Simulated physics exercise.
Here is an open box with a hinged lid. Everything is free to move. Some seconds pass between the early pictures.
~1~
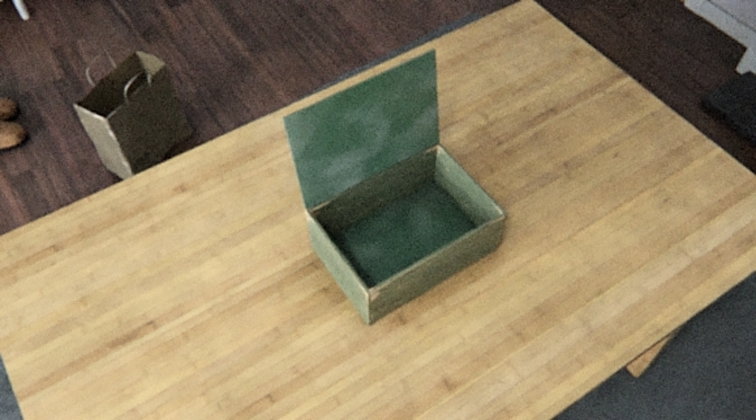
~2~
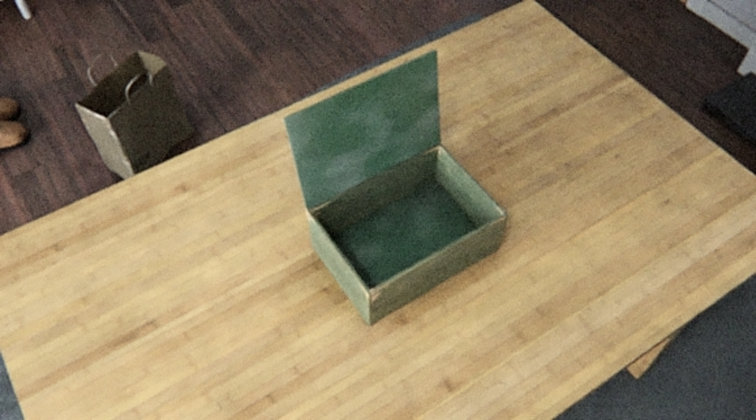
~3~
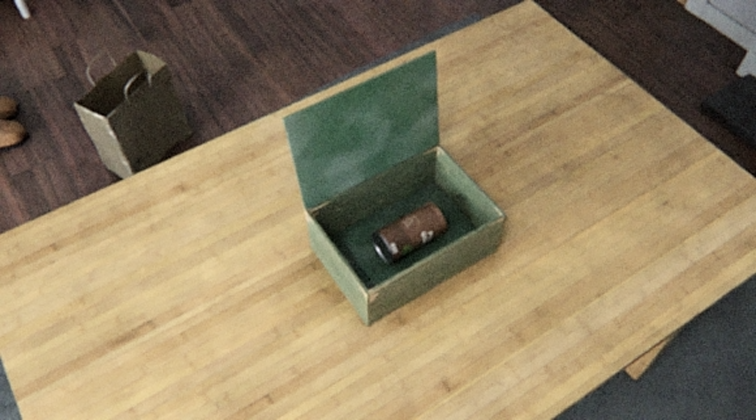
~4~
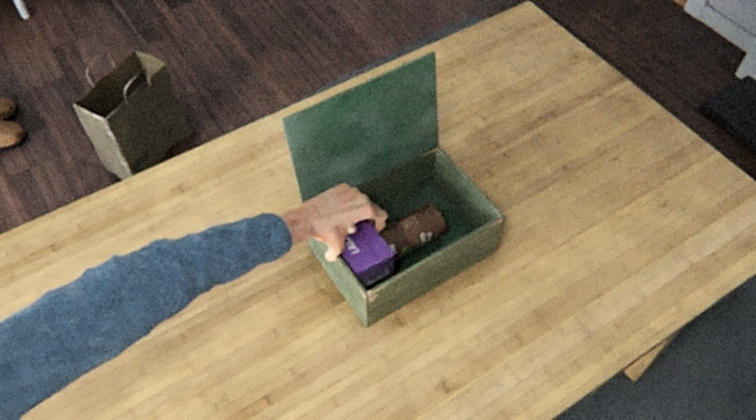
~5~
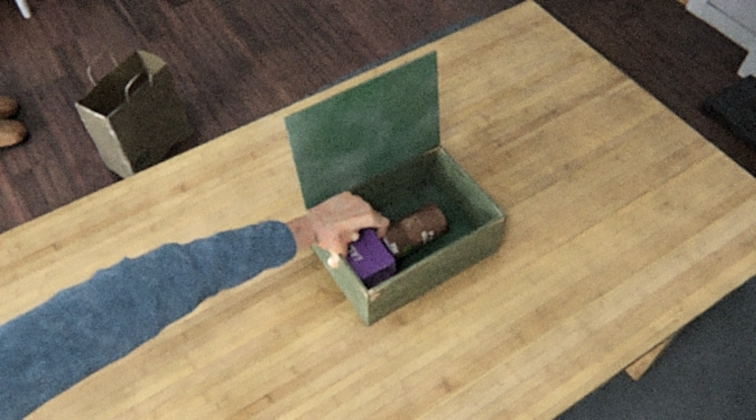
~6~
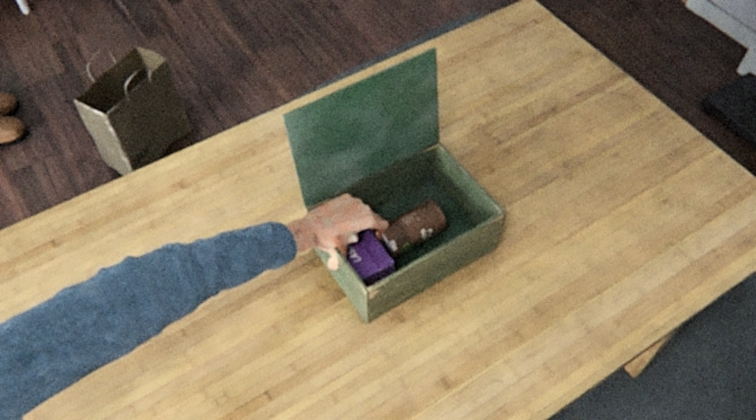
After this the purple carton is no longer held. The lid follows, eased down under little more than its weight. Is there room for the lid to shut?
Here the lid sits on the rim.
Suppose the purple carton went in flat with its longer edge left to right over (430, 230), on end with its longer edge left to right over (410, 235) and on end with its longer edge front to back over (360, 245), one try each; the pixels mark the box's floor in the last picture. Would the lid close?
In the first case it closes; in the second case it stays ajar; in the third case it stays ajar.
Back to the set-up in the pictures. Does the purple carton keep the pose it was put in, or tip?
The purple carton keeps its pose.
Then, 1.20 s on from there, lid starting down.
Then, 1.60 s on from there, lid 57° above the rim.
Then, 1.80 s on from there, lid 37° above the rim.
Then, 2.10 s on from there, lid 2° above the rim.
In the end, lid shut; both unmoved. At the end, from the last picture's camera, purple carton near (356, 253).
